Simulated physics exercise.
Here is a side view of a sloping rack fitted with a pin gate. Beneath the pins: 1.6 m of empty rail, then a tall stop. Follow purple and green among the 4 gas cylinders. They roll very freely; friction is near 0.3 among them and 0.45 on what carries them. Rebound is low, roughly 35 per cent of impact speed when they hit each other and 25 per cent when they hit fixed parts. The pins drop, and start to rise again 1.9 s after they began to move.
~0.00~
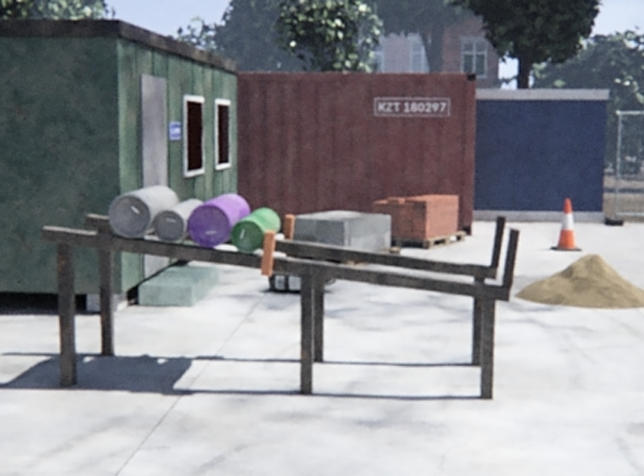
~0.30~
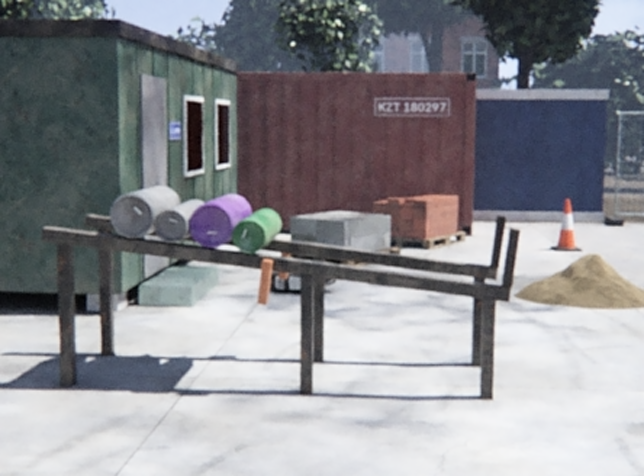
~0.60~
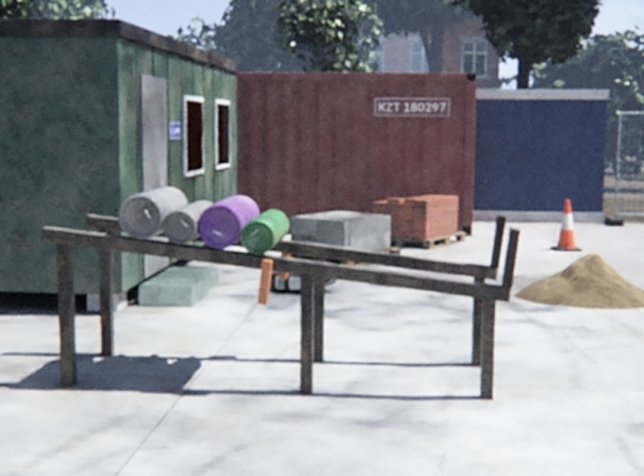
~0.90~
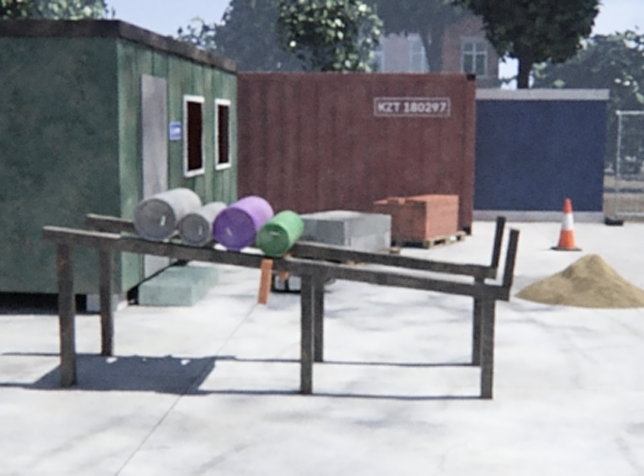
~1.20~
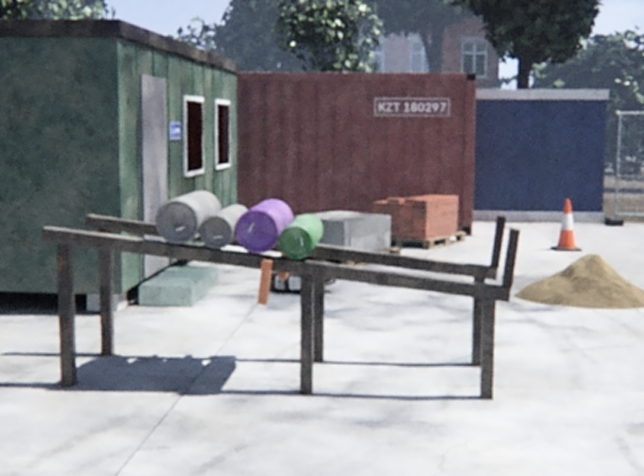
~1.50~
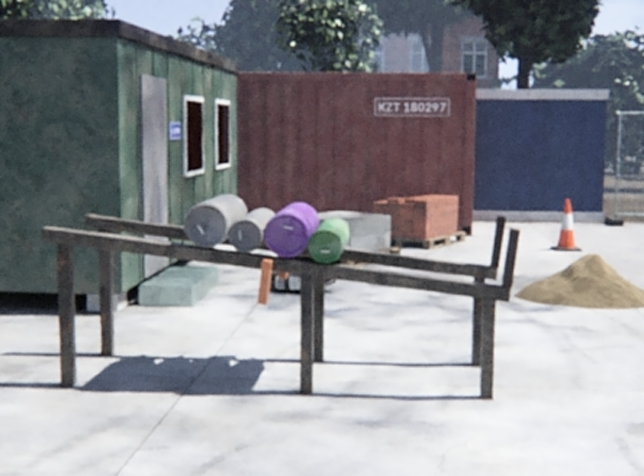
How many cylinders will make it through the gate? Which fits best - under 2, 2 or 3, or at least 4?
I would say at least 4.
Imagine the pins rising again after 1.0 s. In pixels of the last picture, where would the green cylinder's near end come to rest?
(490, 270), roughly.
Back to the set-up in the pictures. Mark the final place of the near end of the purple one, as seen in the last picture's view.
I'd say somewhere close to (447, 256).
By 1.7 s, purple is on the rails, 25 cm below the pins, rolling right; green is on the rails, 50 cm below the pins, rolling right; 2 below the pins.
By 2.0 s, purple is on the rails, 50 cm below the pins, rolling right; green is on the rails, 80 cm below the pins, rolling right; 3 below the pins.
By 2.2 s, purple is on the rails, 75 cm below the pins, rolling right; green is on the rails, 100 cm below the pins, rolling right; 4 below the pins.
Finally (2.9 s), purple is on the rails, 115 cm below the pins; green is on the rails, 140 cm below the pins; 4 below the pins.
